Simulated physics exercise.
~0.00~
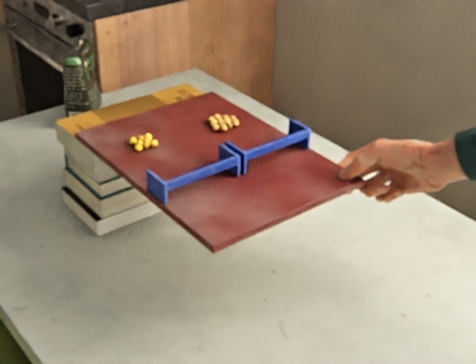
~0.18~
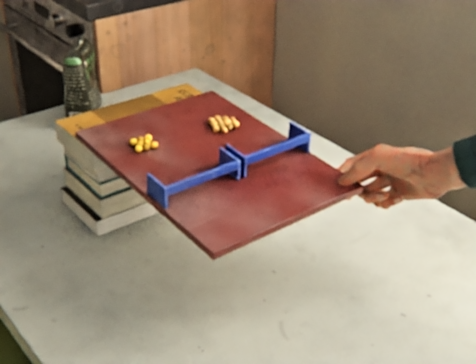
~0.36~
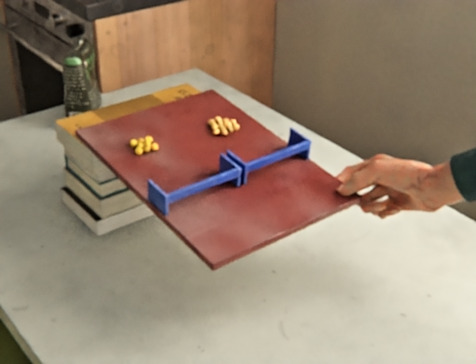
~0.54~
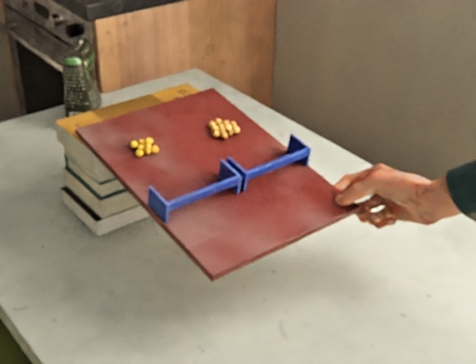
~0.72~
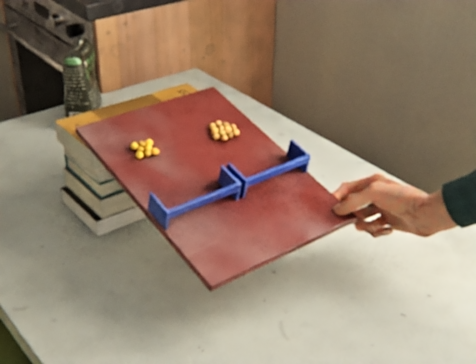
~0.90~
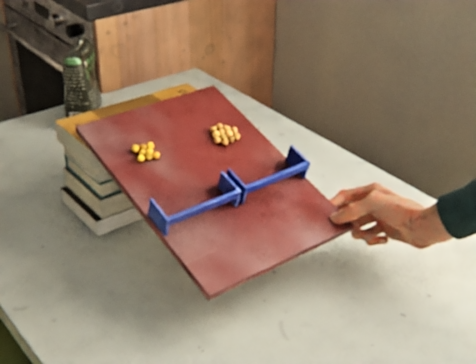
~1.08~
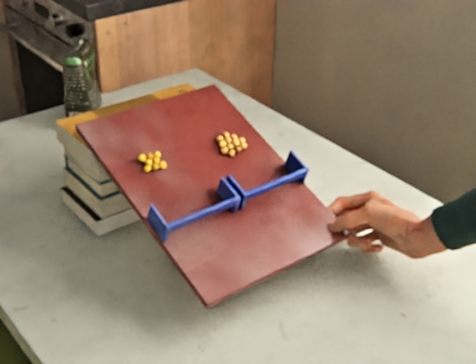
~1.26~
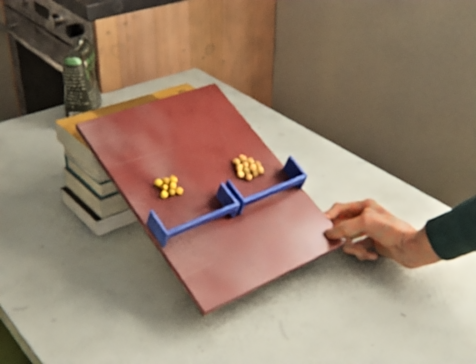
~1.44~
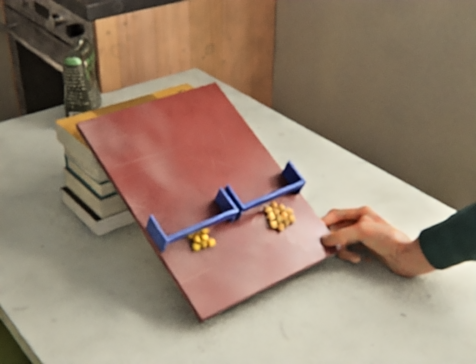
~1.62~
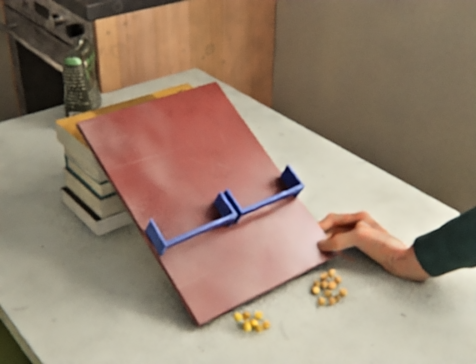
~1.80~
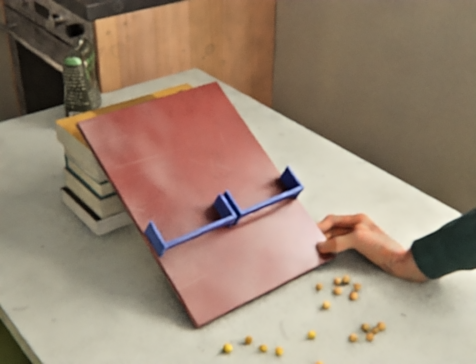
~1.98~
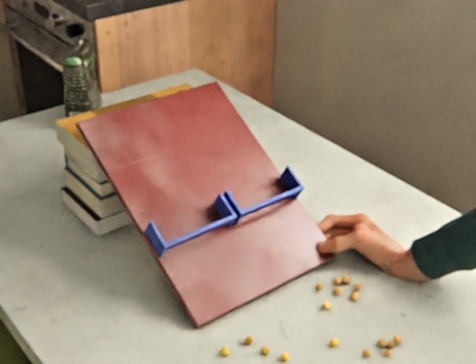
On a pale kitchen table, a hand lowers a red board until two yellow clusters slide under blue gates and scatter.
